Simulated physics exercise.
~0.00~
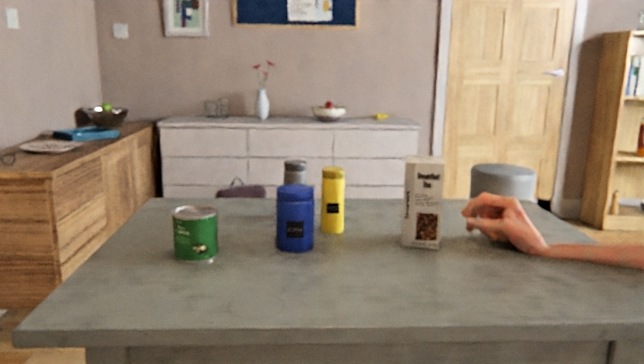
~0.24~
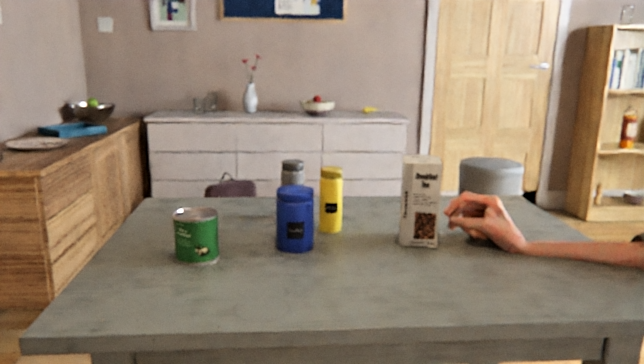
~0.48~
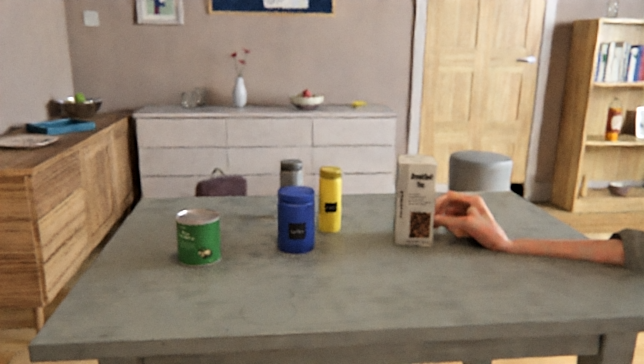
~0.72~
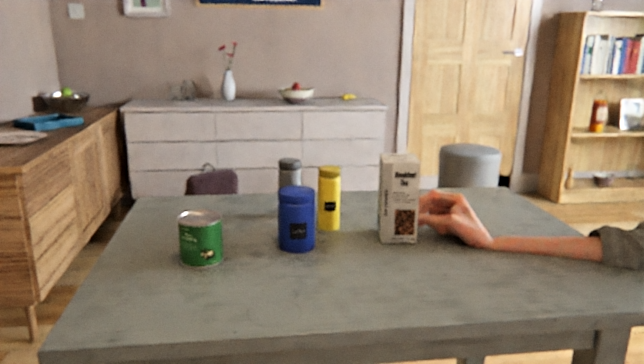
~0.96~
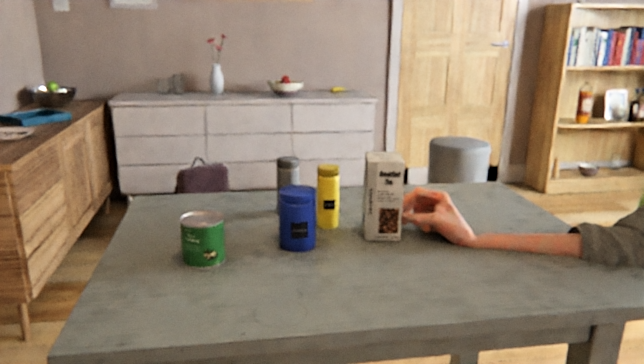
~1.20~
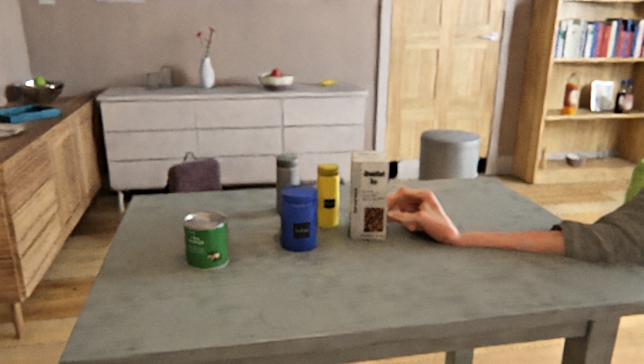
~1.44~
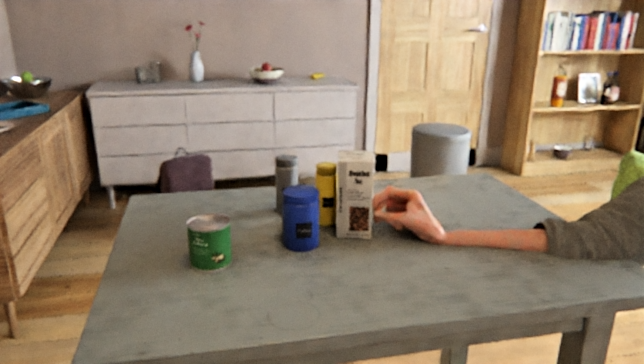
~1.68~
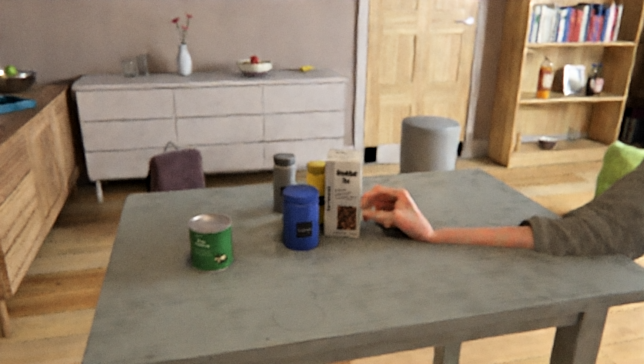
A hand reaches in from the right over a grey table in a room with a pale chest of drawers, a wooden door and a bookshelf behind, seen from in front and slightly above as the view drifts gently sideways. A green tin stands at left, a blue jar in the middle with a grey shaker and a yellow shaker behind it, and a white carton at right by the fingers. The fingers press against the carton and slide it gradually left, towards the blue jar and yellow shaker. The yellow shaker shifts slightly left near the end, partly hidden behind the carton. Everything finishes upright, with the hand still beside the carton.
